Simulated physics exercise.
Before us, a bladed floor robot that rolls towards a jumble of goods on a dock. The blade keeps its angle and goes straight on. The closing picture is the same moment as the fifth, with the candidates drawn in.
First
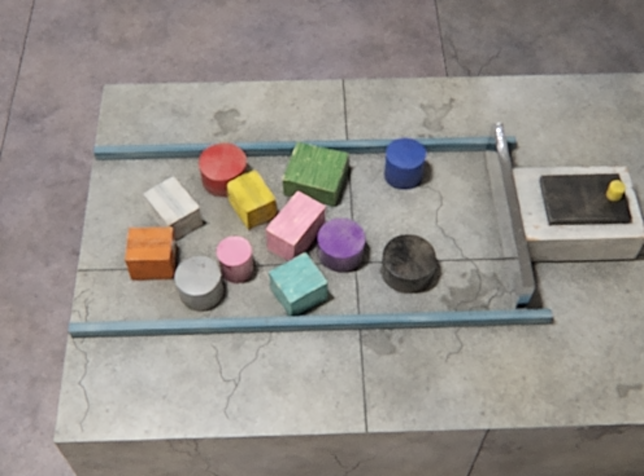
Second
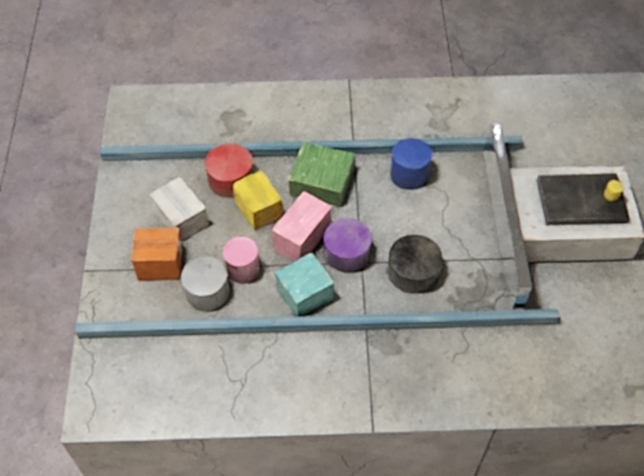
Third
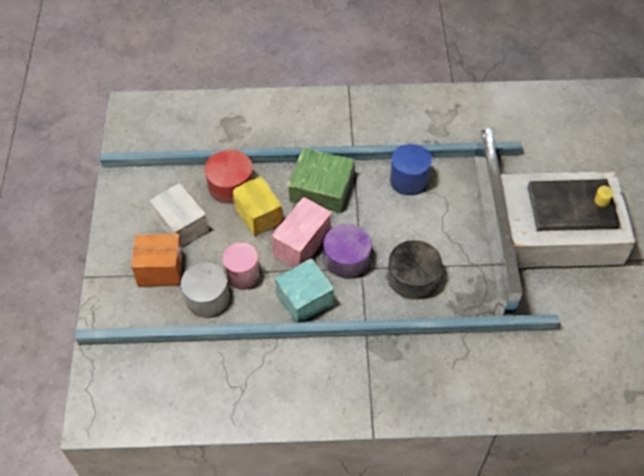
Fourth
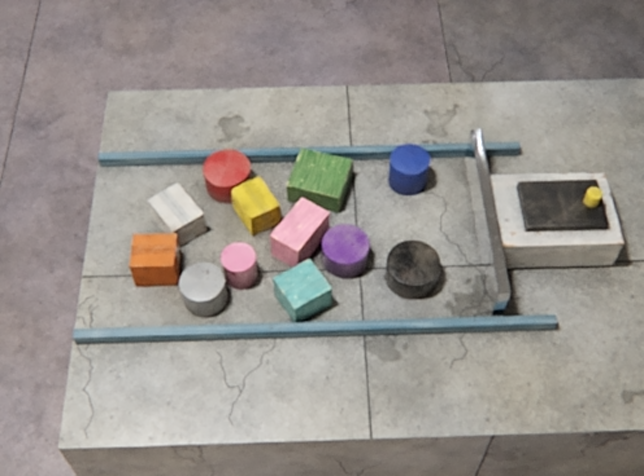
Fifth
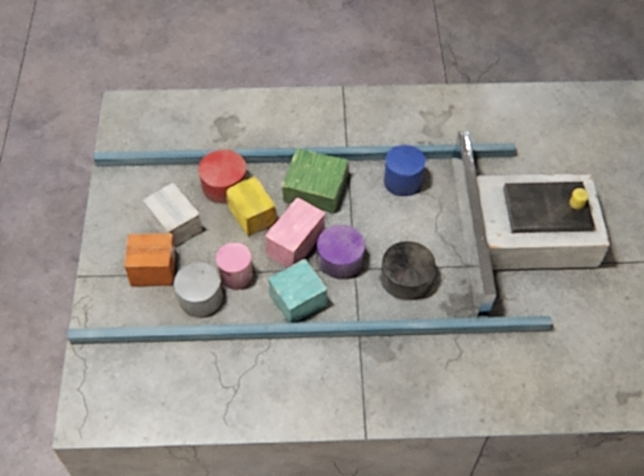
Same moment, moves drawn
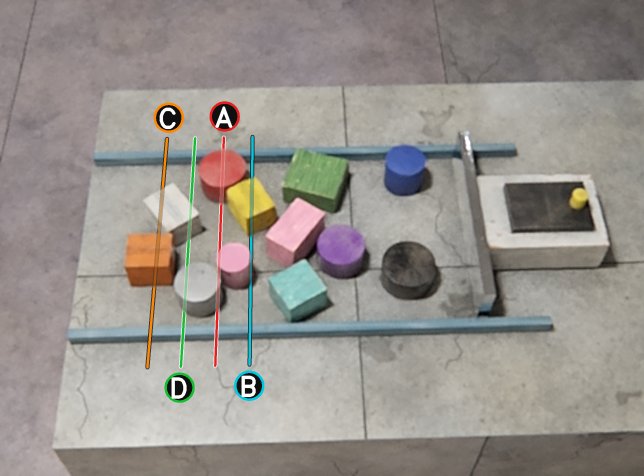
At first, a bladed robot rests at the right of a cracked grey dock, facing a jumble of colourful boxes, crates and round containers between two blue rails. It then rolls slowly left, its blade closing some of the gap to the black and blue containers, while the goods stay still.
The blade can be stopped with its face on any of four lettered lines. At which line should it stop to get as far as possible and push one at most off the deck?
A.
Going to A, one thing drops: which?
It is the orange parcel.
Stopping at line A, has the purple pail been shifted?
Yes.
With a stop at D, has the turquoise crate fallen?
No.
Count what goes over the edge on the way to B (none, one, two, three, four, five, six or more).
The count is none.
On the copy, A at (220, 242); B at (251, 241); C at (158, 243); D at (189, 242).
On A. First, robot (450, 208); blue canister (351, 170); green crate (305, 181).
Then, robot (358, 210); orange parcel (140, 262); white box (152, 222).
Finally, robot (288, 212); orange parcel over the edge; red canister (104, 198); one fallen.
By contrast, B is within the limit but short; C drops five; D drops four.
